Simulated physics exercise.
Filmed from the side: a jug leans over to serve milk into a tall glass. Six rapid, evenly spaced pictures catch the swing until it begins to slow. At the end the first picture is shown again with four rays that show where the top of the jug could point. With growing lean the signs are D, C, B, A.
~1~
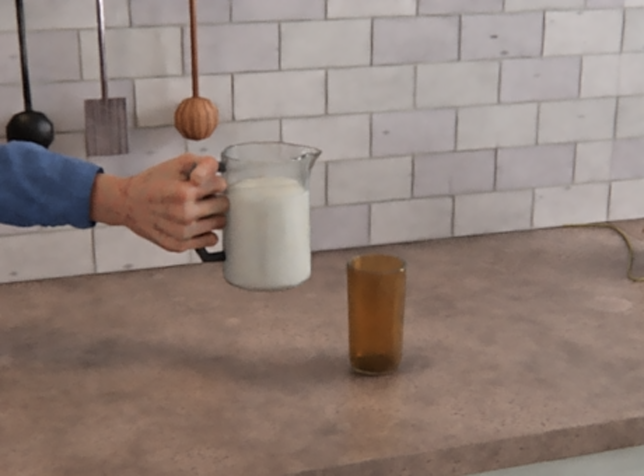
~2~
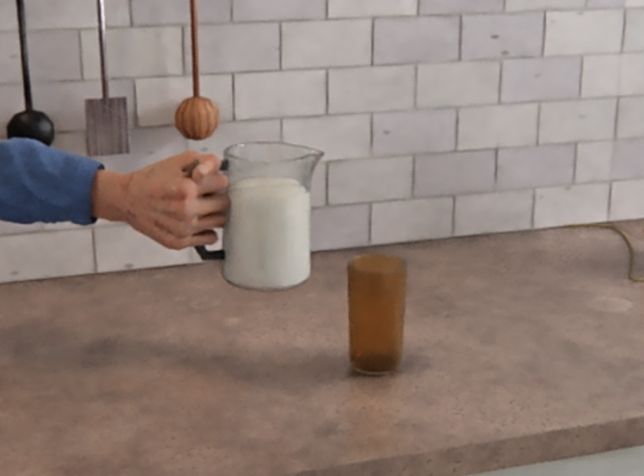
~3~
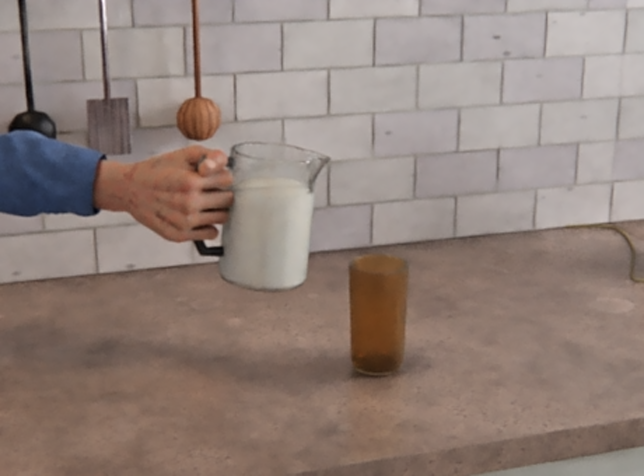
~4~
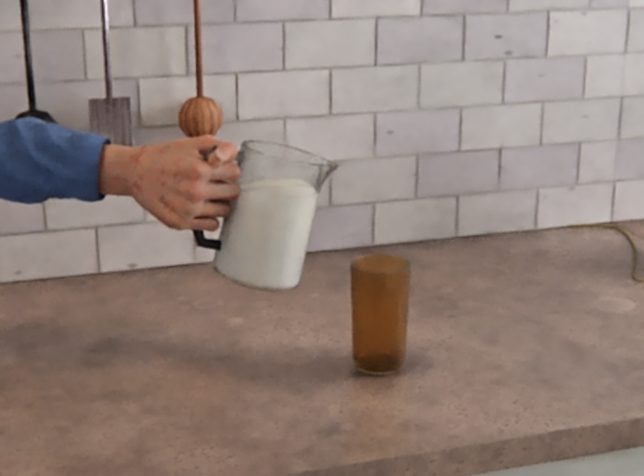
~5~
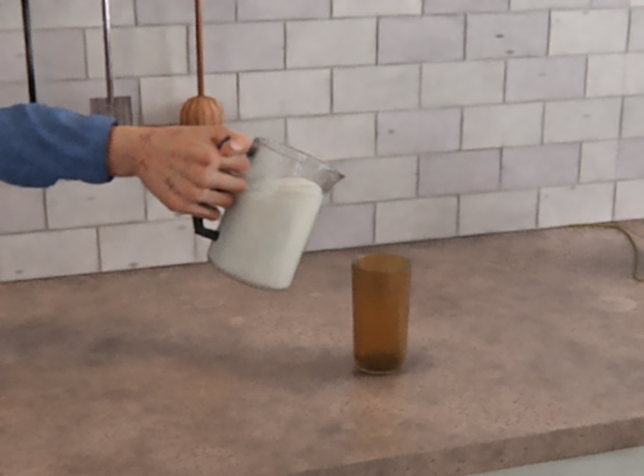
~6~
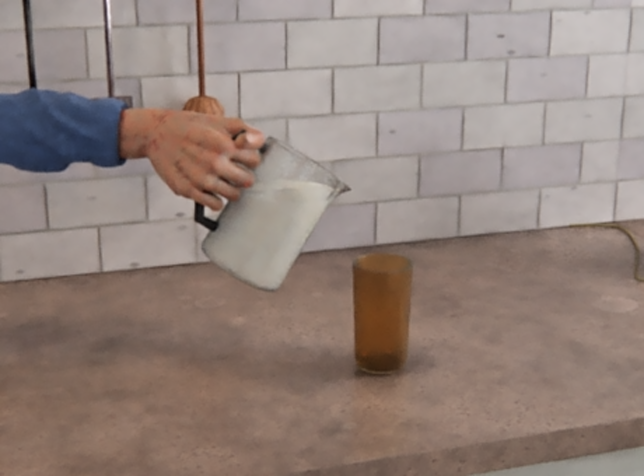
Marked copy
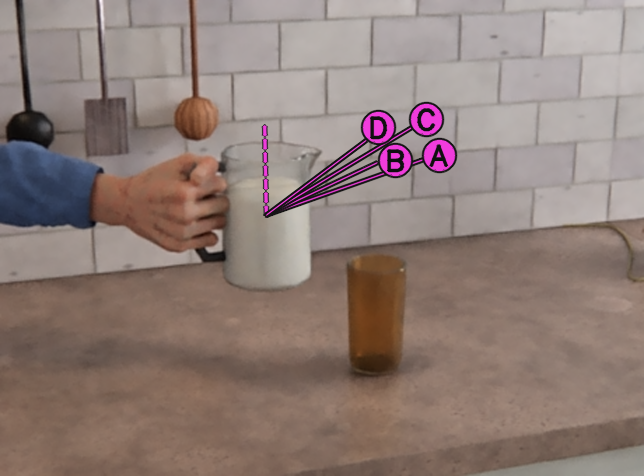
In the video, a hand in a blue sleeve holds a clear glass jug of milk upright to the left of a tall amber glass on a countertop, then gradually tilts the jug rightward, with no milk leaving it.
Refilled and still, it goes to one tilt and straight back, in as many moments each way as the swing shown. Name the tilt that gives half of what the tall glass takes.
The answer is line C.
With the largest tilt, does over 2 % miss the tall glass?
No, it does not.
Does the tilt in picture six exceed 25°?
Yes, it does.
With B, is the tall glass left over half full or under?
Over.
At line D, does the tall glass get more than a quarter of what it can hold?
Yes, clearly.
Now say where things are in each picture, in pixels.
Upright, lip at (320, 151); rim of the tall glass round (377, 263); nothing has left yet.
Upright, lip at (322, 152); nothing has left yet.
Tipped about 7°, lip at (328, 157); nothing has left yet.
Tipped about 14°, lip at (336, 165); nothing has left yet.
Tipped about 23°, lip at (344, 175); nothing has left yet.
Tipped about 33°, lip at (349, 188); nothing has left yet.
On the marked copy, A at (422, 159); B at (377, 162); C at (411, 127); D at (366, 140).
For line A, the tall glass ends with about 92 % of what it can hold.
For line B, the tall glass ends with about 69 % of what it can hold.
For line C, the tall glass ends with about 48 % of what it can hold.
For line D, the tall glass ends with about 31 % of what it can hold.
